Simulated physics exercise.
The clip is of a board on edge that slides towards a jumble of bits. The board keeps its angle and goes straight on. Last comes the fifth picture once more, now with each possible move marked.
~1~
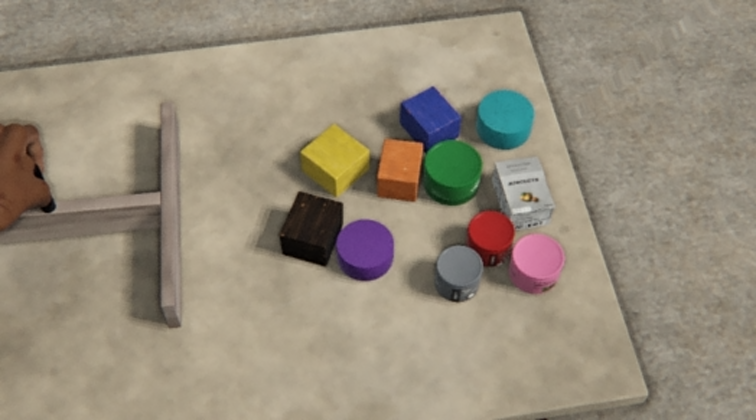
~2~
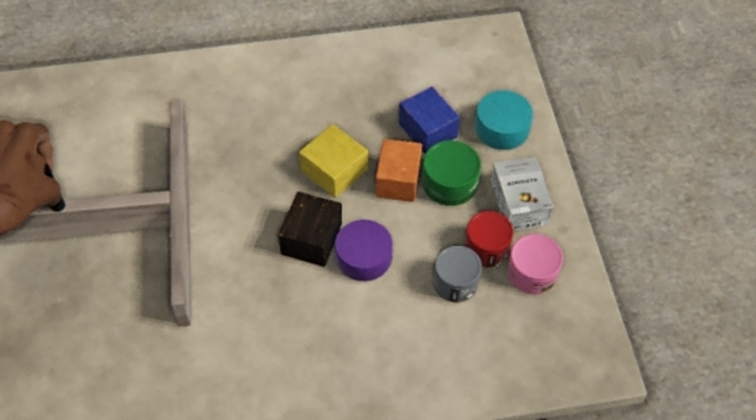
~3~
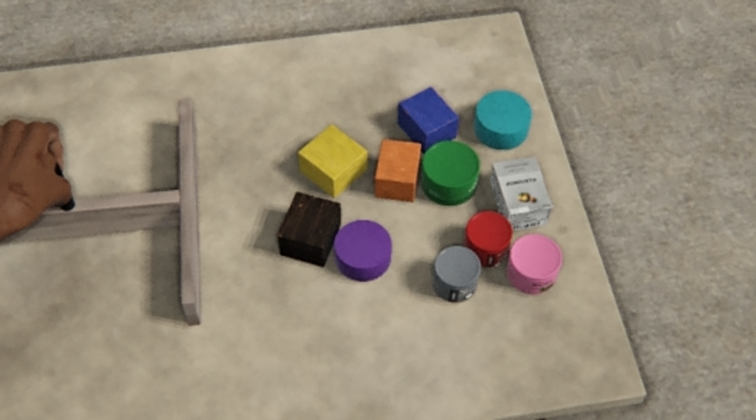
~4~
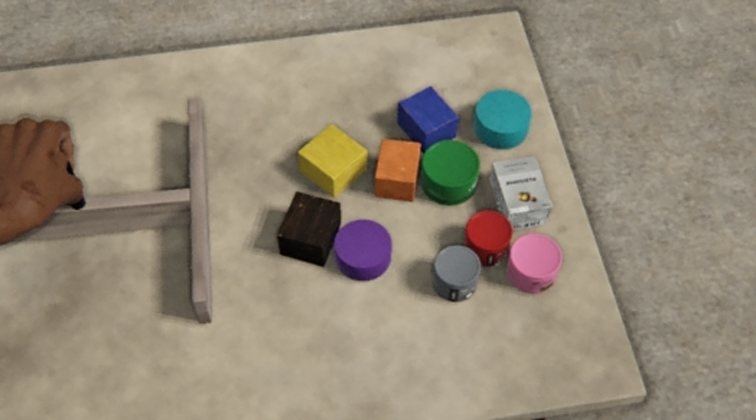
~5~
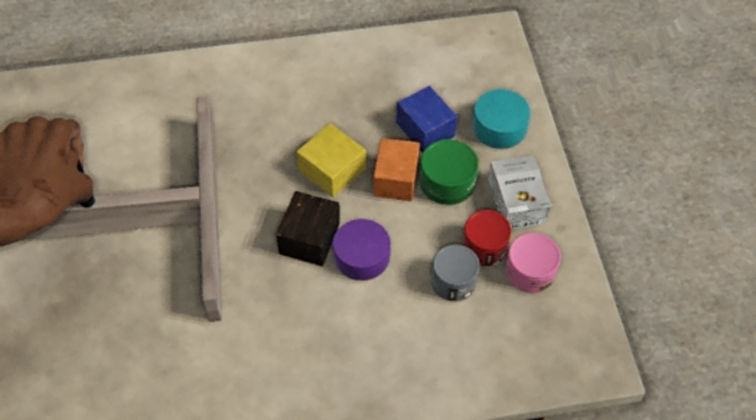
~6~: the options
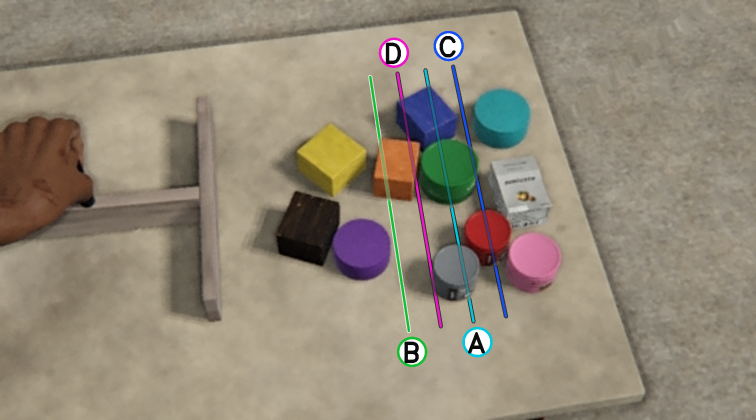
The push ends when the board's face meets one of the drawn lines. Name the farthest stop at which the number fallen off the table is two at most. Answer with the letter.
At C, and not beyond.
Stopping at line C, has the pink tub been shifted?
Yes.
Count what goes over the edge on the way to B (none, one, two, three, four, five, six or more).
In all, none.
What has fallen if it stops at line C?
The white packet.
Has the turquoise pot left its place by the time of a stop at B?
No.
On the marked copy, A at (447, 185); B at (388, 193); C at (477, 181); D at (417, 189).
Following C. Soon after the start, board (305, 178); purple pot (392, 247); yellow block (343, 160).
Later, board (401, 165); white packet (558, 209); green tub (510, 184).
In the end, board (475, 155); white packet over the edge; turquoise pot (539, 103); one fallen.
As for the rest, A is within the limit but short; B is within the limit but short; D is within the limit but short.
